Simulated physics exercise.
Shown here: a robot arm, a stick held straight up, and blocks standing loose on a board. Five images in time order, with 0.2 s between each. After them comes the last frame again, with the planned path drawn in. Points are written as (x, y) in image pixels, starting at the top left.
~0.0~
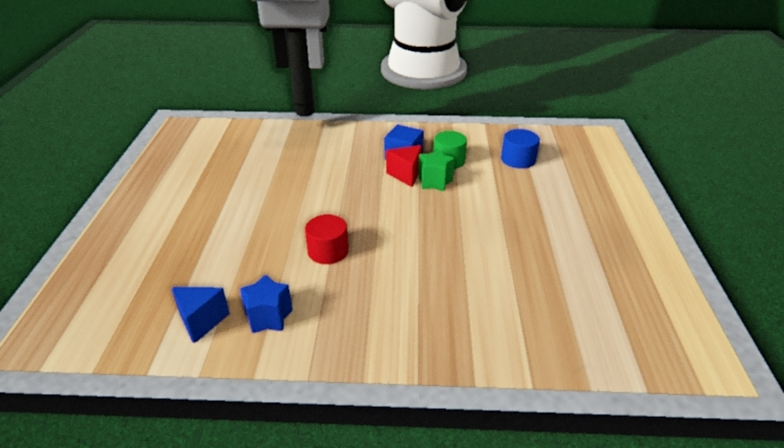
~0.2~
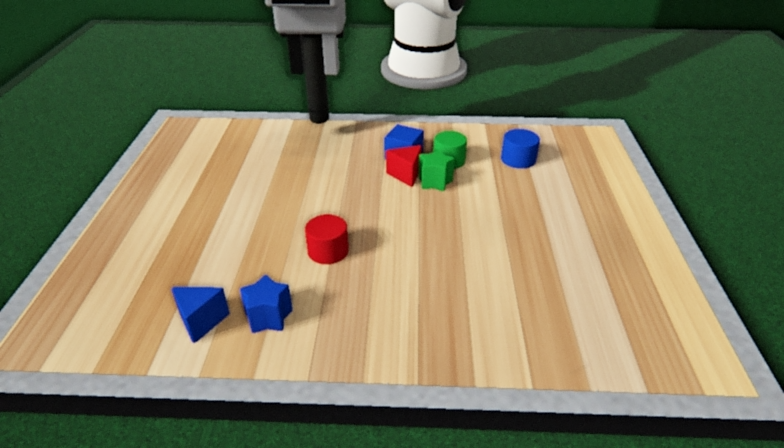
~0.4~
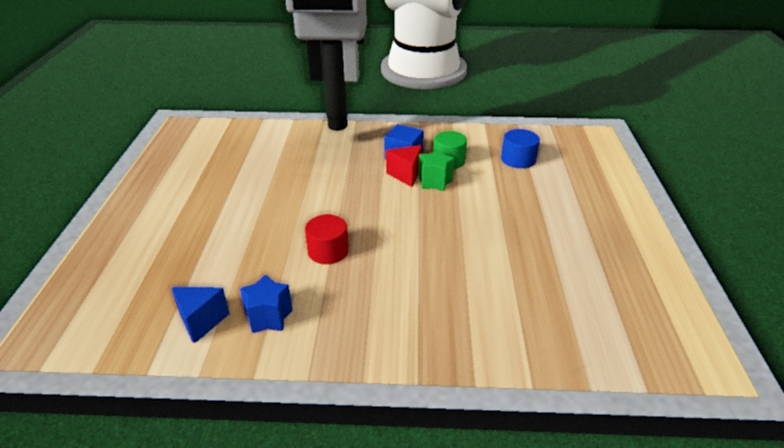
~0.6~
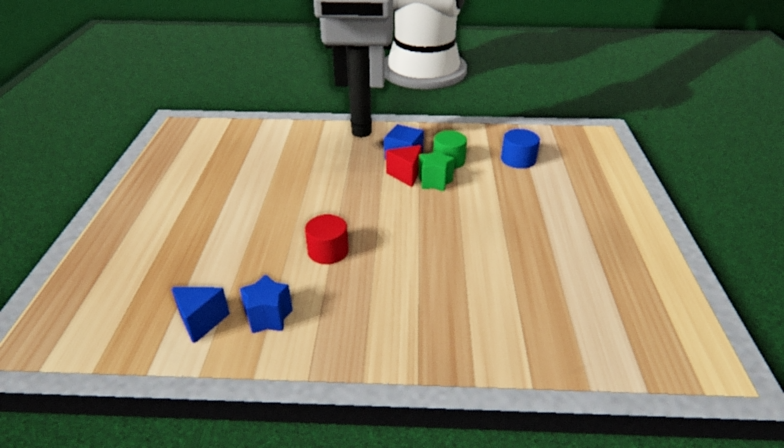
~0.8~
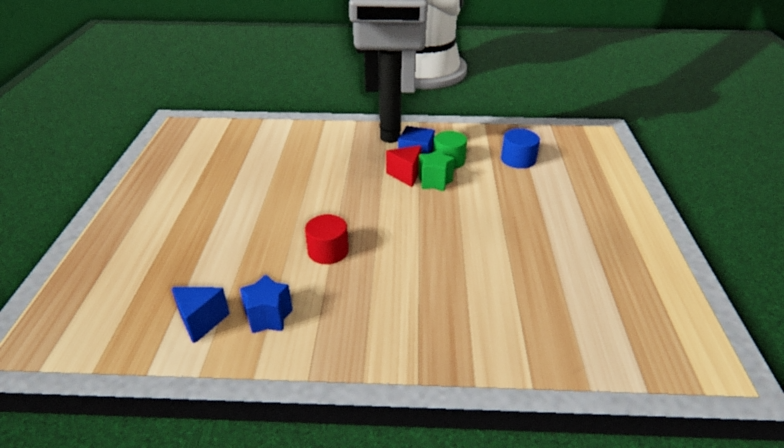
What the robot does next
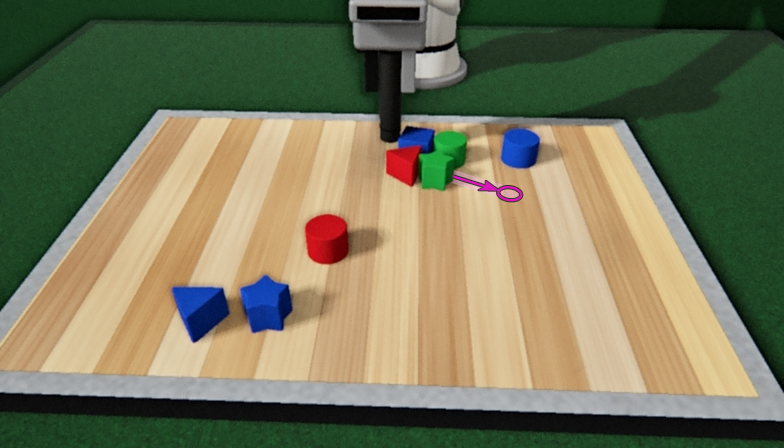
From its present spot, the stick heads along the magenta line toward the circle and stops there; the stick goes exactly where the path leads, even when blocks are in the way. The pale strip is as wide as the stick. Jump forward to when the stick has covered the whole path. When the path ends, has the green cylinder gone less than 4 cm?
Answer: No.
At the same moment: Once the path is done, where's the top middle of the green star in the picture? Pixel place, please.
Near (453, 167).
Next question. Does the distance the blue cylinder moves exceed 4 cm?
I expect not.
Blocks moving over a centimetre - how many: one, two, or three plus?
Total: Three-plus.
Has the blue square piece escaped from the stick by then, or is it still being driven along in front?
It slips out to the side or back.
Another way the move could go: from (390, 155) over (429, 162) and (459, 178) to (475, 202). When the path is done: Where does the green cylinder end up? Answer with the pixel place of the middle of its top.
It sits at (513, 141).
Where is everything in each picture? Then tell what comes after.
Stick tip (305, 113); block tops, red triangular piece (407, 153); blue square piece (404, 133); green star (436, 159); green cylinder (451, 138); blue cylinder (522, 137), in the first frame.
Stick (320, 120); blocks unchanged, in the second frame.
Stick (338, 127); blocks unchanged, in the third frame.
Stick (362, 133); blocks unchanged, in the fourth frame.
Stick (390, 139); red triangular piece (407, 153); blue square piece (417, 134); green star (436, 159); green cylinder (451, 138); blue cylinder (522, 137), in the fifth frame.
Path on the board, from (390, 155) to (510, 194).
The first path, step by step. One third of the way, stick (429, 151); red triangular piece (410, 154), turned 35° clockwise; blue square piece (453, 139), turned 50° anticlockwise; green star (439, 160), turned 15° anticlockwise; green cylinder (488, 137).
Two thirds of the way, stick (470, 164); red triangular piece (410, 154), turned 40° clockwise; blue square piece (485, 146), turned 80° anticlockwise; green star (452, 167), turned 65° clockwise; green cylinder (504, 133); blue cylinder (538, 133).
At the end, stick (512, 176); red triangular piece (410, 154), turned 40° clockwise; blue square piece (485, 146), turned 85° anticlockwise; green star (453, 167), turned 70° clockwise; green cylinder (504, 133); blue cylinder (538, 133).
